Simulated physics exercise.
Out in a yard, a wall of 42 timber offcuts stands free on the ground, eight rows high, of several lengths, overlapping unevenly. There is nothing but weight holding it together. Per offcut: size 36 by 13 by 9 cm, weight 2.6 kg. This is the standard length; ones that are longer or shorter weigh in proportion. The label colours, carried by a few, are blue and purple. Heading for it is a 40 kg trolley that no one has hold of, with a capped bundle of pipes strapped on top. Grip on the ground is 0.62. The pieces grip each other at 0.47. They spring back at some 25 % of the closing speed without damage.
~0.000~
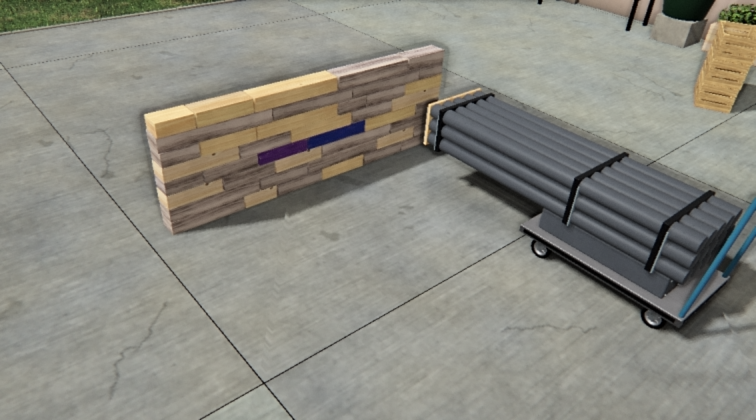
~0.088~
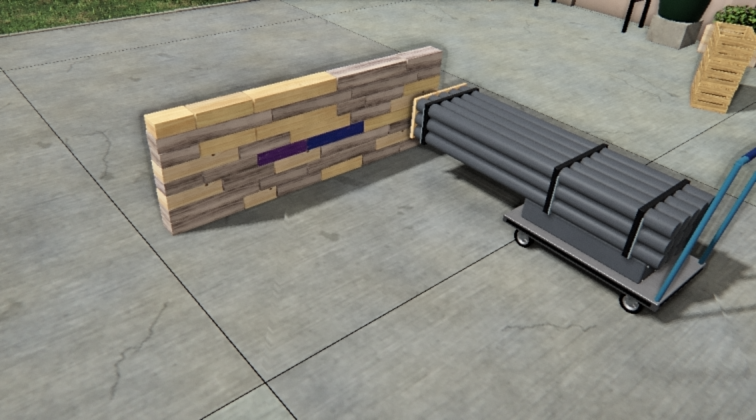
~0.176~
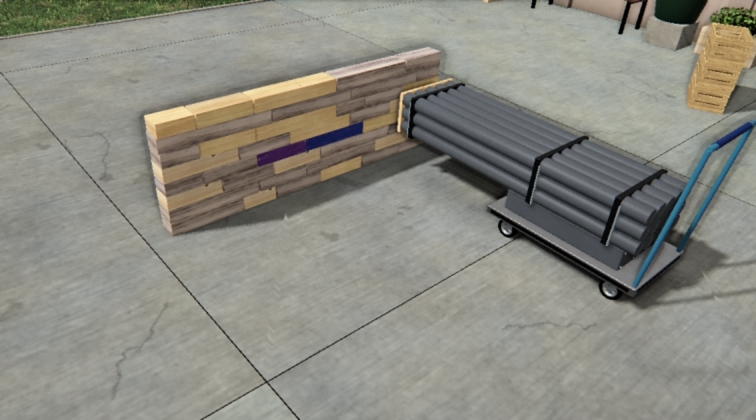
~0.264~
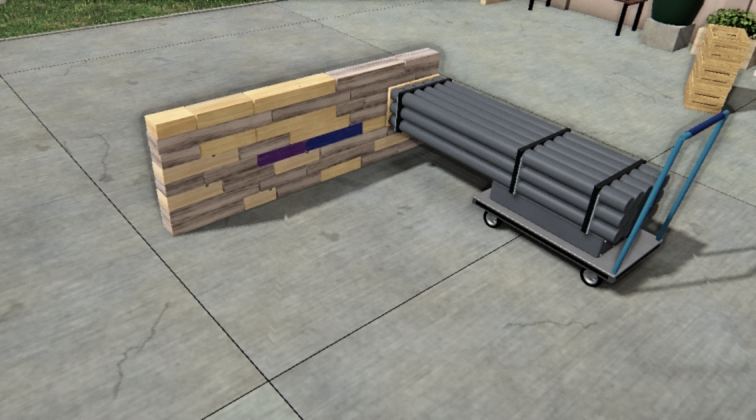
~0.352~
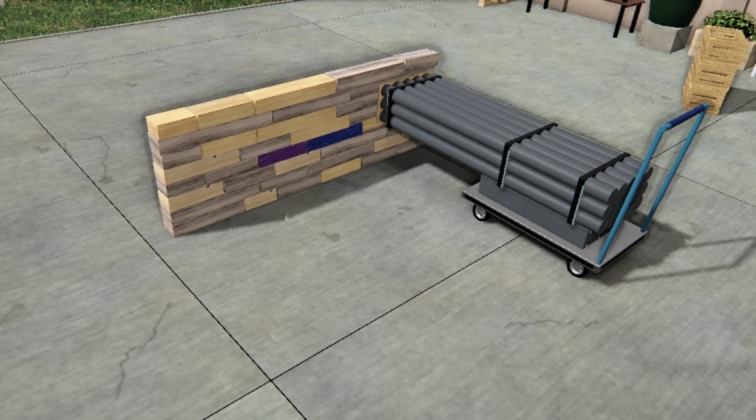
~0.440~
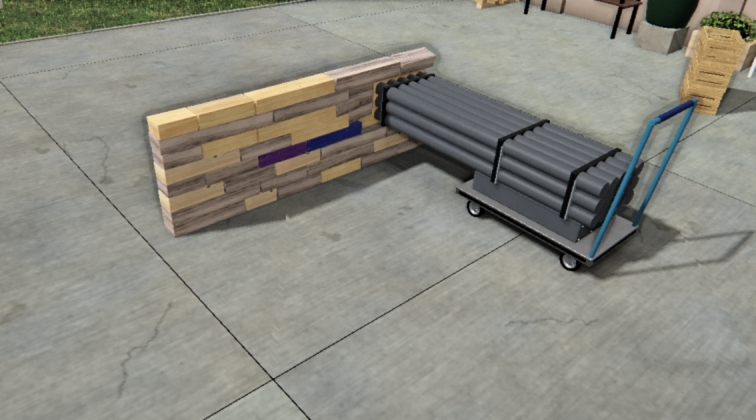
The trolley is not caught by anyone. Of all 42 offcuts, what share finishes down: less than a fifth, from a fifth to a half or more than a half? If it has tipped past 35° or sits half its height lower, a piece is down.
A fifth to a half.
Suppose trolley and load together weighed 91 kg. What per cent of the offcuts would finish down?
About 40 %.
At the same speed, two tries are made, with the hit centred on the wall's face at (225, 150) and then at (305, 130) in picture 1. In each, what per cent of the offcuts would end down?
50 then 50 %.
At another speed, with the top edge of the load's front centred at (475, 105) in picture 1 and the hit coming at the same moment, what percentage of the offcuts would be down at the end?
I'd say some 30 per cent end up down.
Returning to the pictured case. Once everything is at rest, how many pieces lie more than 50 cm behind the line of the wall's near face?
Roughly 6 pieces in all.
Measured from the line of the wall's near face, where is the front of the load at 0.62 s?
Around 15 cm beyond.
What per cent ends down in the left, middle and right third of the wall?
Per cent by third - left: 0; middle: 20; right: 70.
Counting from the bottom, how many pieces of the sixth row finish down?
Down at the end: 3.
After 0.62 s, load 13 cm past the wall's line, still rolling; none of the 42 offcuts down, 21 disturbed; blue offcut 18 mm from its place.
After 0.82 s, load 14 cm past the wall's line, still rolling; 13 of the 42 offcuts down.
After 1.08 s, load 15 cm past the wall's line, stopped; 13 of the 42 offcuts down.
In the end (1.8 s), load 15 cm past the wall's line, stopped; 13 of the 42 offcuts down; blue offcut unmoved; purple offcut unmoved. That is 31 per cent. From the last view, middles, blue offcut near (330, 134), purple offcut near (279, 151).
